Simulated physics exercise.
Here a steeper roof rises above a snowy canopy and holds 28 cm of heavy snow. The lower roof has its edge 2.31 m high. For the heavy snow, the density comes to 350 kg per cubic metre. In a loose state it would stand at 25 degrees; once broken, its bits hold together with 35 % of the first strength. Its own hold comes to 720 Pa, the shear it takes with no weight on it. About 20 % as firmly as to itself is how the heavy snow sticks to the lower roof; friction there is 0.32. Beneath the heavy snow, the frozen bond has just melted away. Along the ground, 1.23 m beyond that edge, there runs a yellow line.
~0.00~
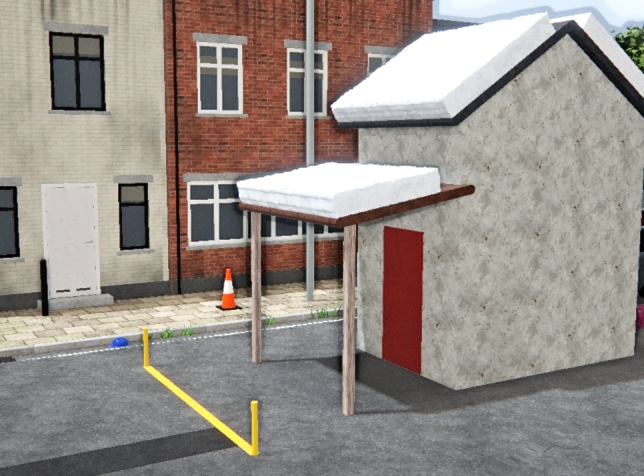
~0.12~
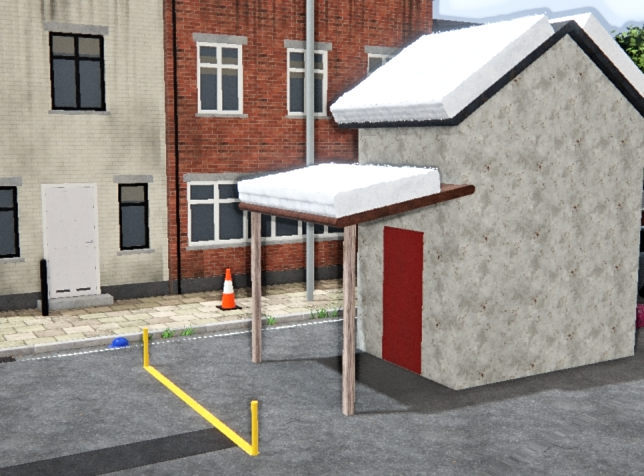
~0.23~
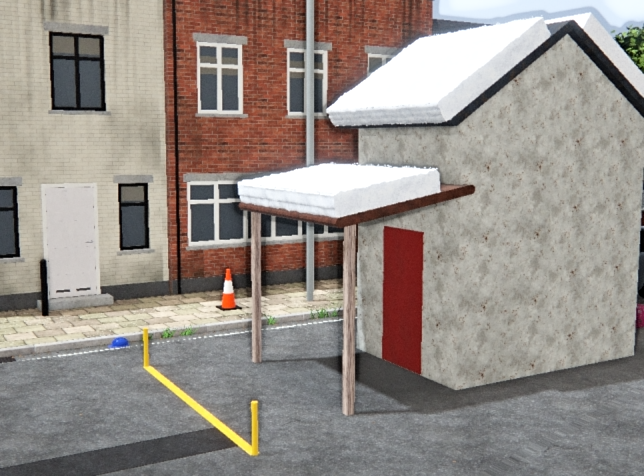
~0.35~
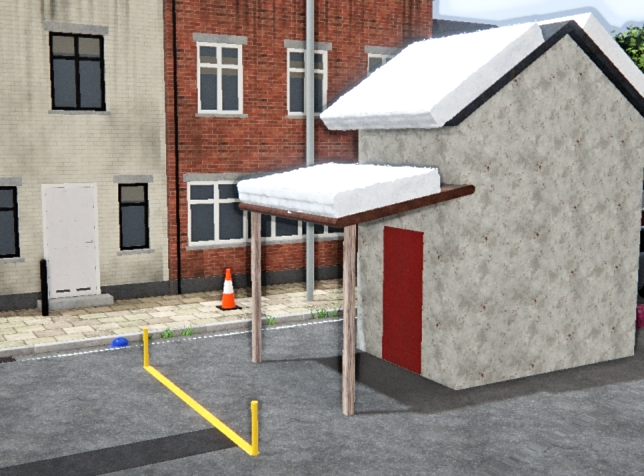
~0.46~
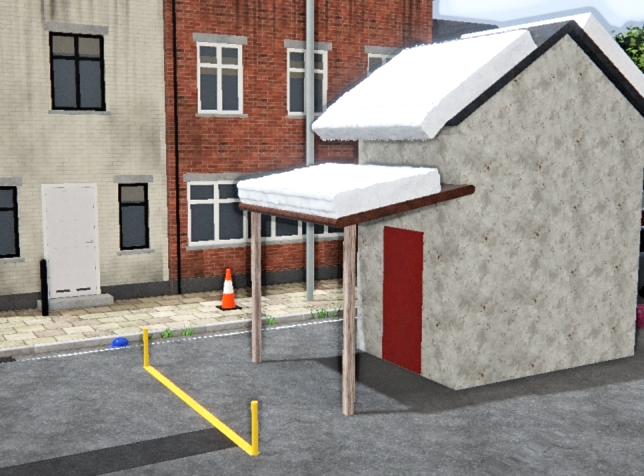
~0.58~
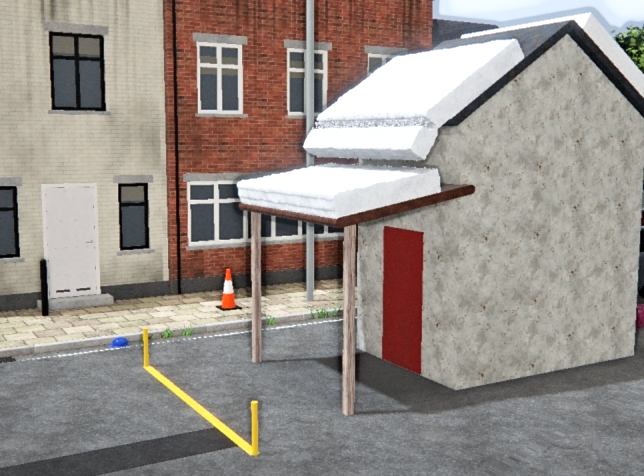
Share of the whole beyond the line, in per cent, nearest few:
Some 22 out of 100.
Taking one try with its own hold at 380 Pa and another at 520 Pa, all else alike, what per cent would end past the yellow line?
You'd see 35 percent the first time and 30 percent the second.
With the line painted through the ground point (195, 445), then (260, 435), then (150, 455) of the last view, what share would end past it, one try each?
12 %, then 30 %, then 4 %.
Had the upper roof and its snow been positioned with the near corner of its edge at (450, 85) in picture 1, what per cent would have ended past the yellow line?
In that case some 45 per cent.
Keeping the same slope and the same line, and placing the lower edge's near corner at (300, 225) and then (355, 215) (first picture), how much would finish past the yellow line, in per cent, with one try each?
12 %, then 30 %.
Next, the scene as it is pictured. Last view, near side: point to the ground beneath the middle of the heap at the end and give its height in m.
The heap centres around (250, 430) and rises about 0.3 m.
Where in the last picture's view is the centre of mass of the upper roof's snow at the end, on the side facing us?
It sits close to (303, 318) in the last view.
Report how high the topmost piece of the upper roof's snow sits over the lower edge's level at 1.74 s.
About 0.6 m.
After 1.11 s, none is below the lower edge and 0 % is past the line.
After 1.74 s, 30 % is below the lower edge and 1 % is past the line.
After 2.37 s, 54 % is below the lower edge and 22 % is past the line.
After 3.00 s, 57 % is below the lower edge and 22 % is past the line.
After 3.40 s, at the end, 57 % is below the lower edge and 22 % is past the line.
